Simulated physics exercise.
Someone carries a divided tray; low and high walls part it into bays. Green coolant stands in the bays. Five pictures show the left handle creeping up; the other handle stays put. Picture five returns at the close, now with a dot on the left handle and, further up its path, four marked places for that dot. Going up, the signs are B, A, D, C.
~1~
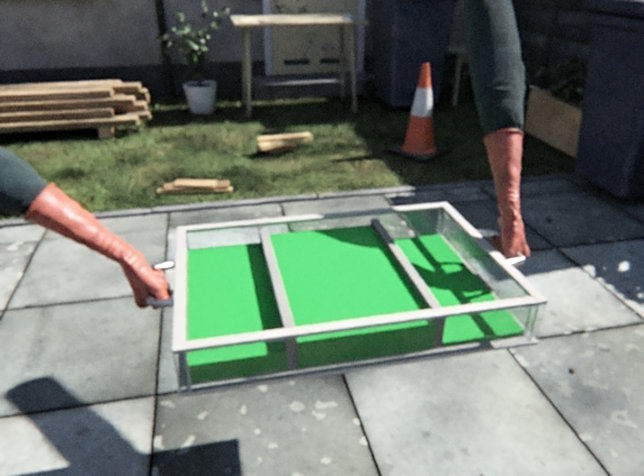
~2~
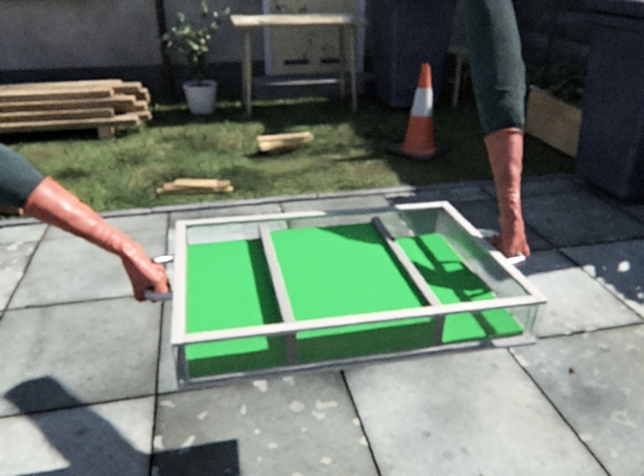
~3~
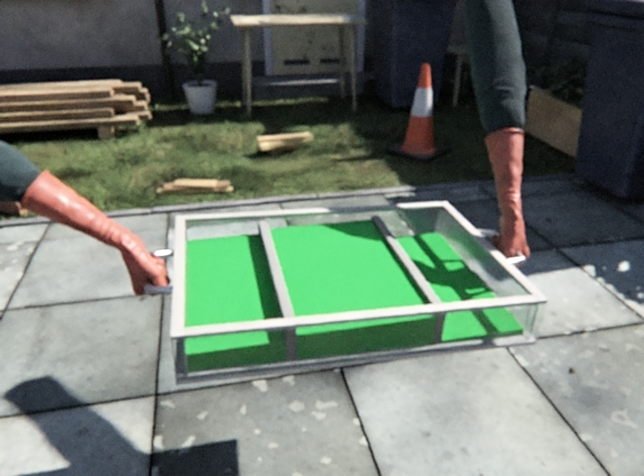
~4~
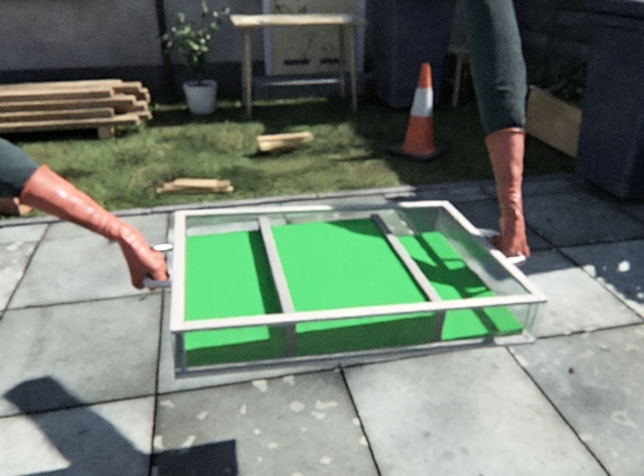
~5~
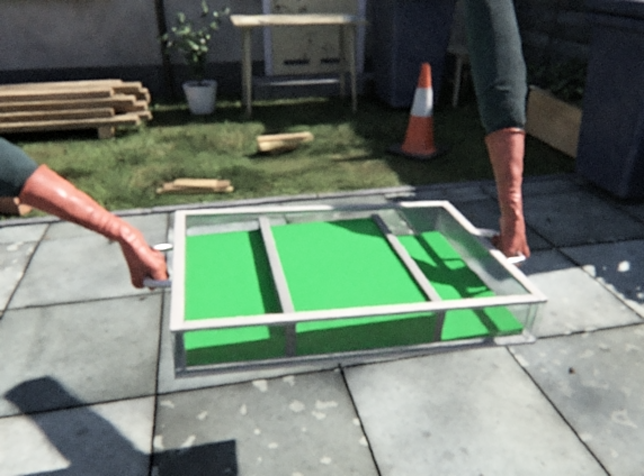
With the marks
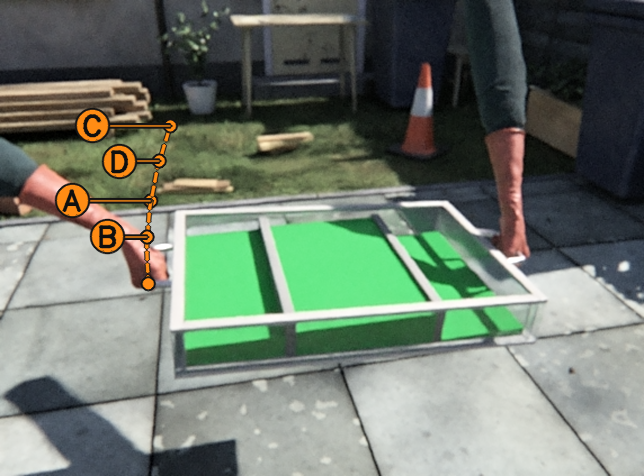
Two red-gloved hands hold a clear, divided tray of green liquid above grey paving; the left hand raises its side slightly, tilting the tray gently down to the right, while the right hand stays nearly still.
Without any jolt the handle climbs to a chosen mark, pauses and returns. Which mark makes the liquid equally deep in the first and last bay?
A works best here.
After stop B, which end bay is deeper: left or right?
The left end bay.
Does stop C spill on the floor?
Yes, some is lost.
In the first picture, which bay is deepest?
It is the middle one.
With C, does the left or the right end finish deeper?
The right one.
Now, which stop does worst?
C it is.
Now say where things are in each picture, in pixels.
The tray is level; deepest in the middle bay, at (341, 273), shallowest in the right; left handle at (152, 285).
Tipped about 1° down to the right; no wall is crossed; left handle at (151, 278).
Tipped about 2° down to the right; no wall is crossed; left handle at (151, 272).
Tipped about 3° down to the right; no wall is crossed; left handle at (150, 266).
Tipped about 3° down to the right; deepest in the middle bay, at (340, 264), shallowest in the right; left handle at (150, 266).
On the marked copy, A at (150, 200); B at (147, 236); C at (170, 125); D at (159, 161).
For stop A, the two end bays stand about equally deep; nothing spills.
For stop B, the left end bay stands much deeper than the other; nothing spills.
For stop C, the right end bay stands much deeper than the other; about 15 % goes over the rim.
For stop D, the right end bay stands much deeper than the other; nothing spills.
